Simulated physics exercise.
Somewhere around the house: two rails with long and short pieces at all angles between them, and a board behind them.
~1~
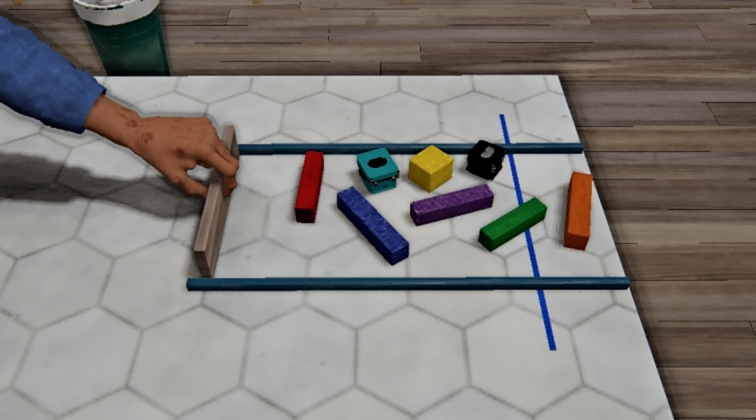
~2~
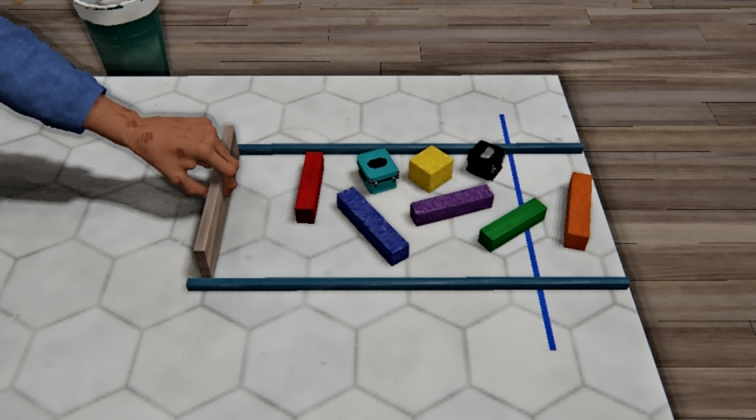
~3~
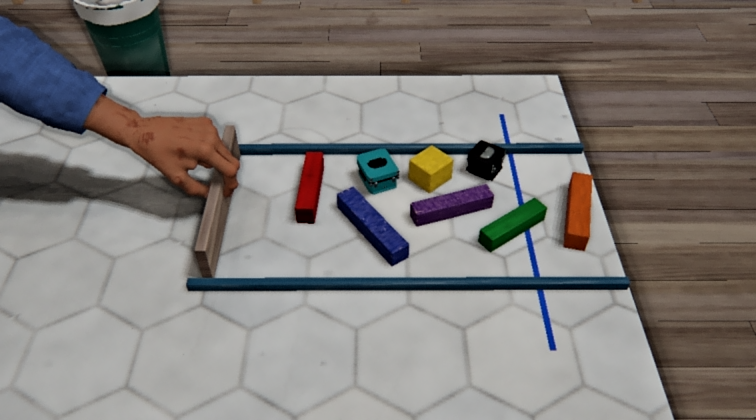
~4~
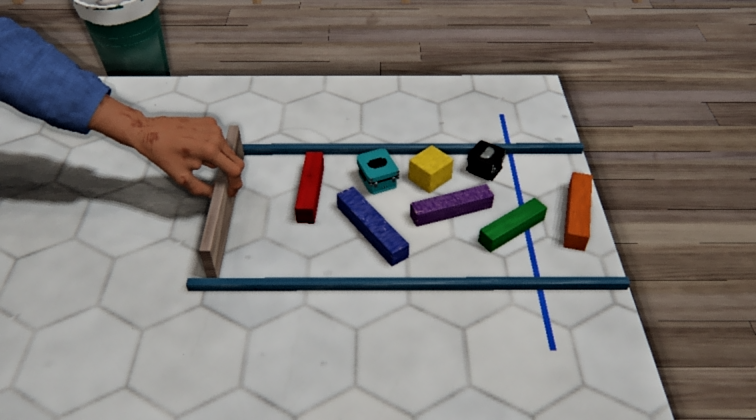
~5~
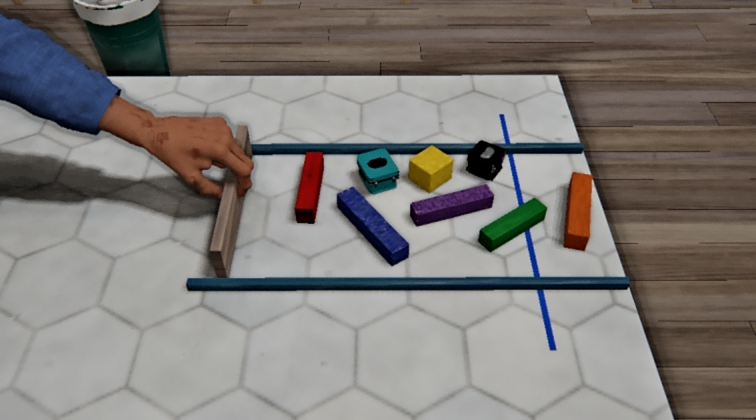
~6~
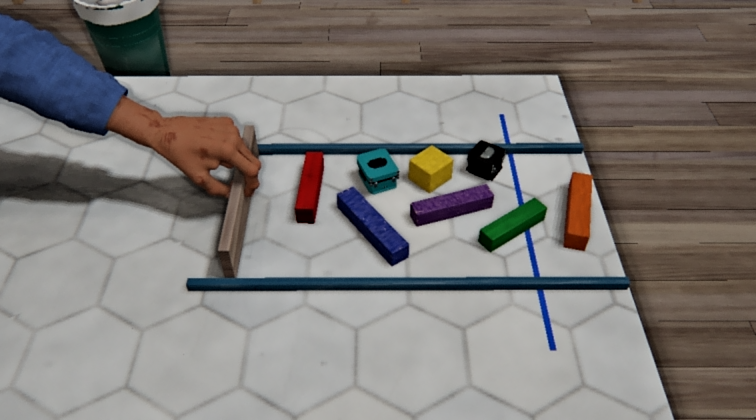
On a white tiled tabletop indoors, a hand held a wooden board upright between two blue rails, then slid it slightly right toward the scattered colored blocks, which stayed still.
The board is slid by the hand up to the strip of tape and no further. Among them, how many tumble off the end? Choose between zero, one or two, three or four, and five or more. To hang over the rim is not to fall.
The count is one or two.
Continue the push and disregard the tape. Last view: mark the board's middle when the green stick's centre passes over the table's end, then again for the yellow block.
Green stick: (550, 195); yellow block: (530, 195).
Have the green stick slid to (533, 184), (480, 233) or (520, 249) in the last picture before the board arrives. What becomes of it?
The green stick goes over; remains up; holds on.
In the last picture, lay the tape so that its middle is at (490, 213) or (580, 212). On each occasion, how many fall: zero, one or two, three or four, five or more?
For each in order, not one and at least five.
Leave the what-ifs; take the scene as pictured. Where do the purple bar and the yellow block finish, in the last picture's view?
The purple bar comes to rest at (593, 204), and the yellow block comes to rest at (589, 168).
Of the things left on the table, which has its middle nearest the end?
It is the yellow block.
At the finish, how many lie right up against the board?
Tally at the end: 2.
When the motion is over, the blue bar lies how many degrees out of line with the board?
Some 15 degrees.
A little later, none off yet; orange bar at rest near (579, 210); green stick at rest near (513, 224); black case at rest near (485, 161).
When it is over, the number that fall off is one or two; down, black case and orange bar.
